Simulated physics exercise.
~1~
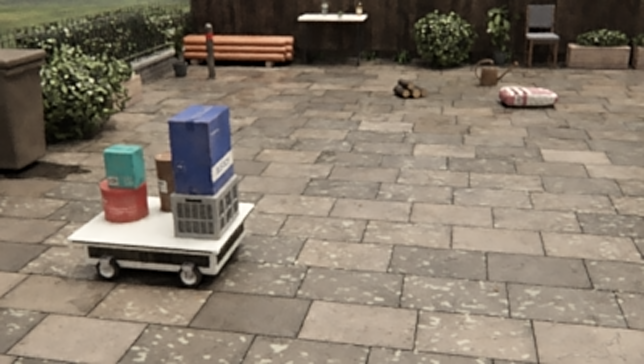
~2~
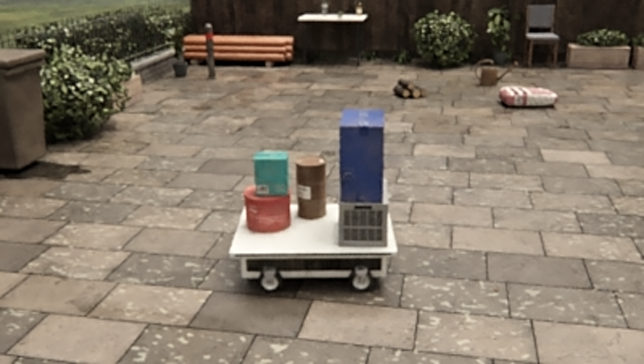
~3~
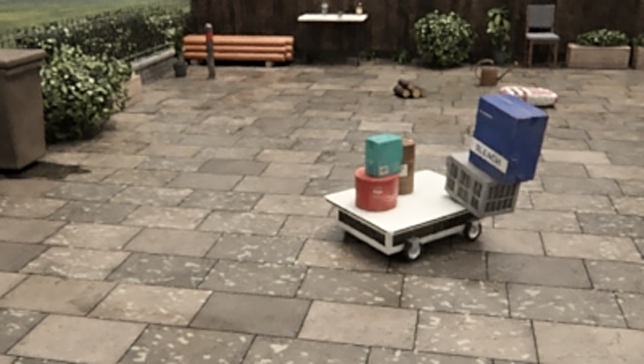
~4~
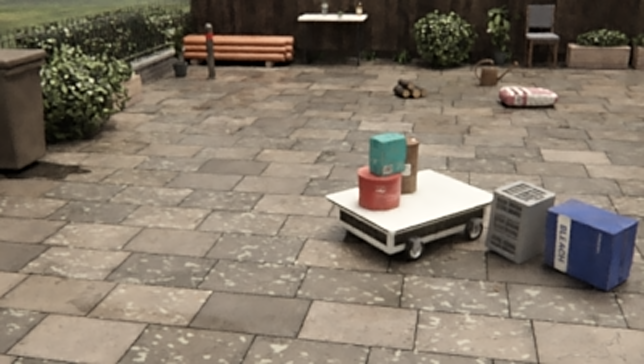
At first, a low white cart stands on a paved patio, carrying a red pail with a turquoise box on top, a brown canister, and a grey crate with a tall blue box stacked on it. The cart rolls to the right, turning as it goes, with its load still upright. It then swings away from the viewer, and the blue box and grey crate tip together over its right edge. Both drop to the paving, the blue box landing on its side beyond the overturned crate. The cart ends at rest with the pail, turquoise box and canister still standing aboard.
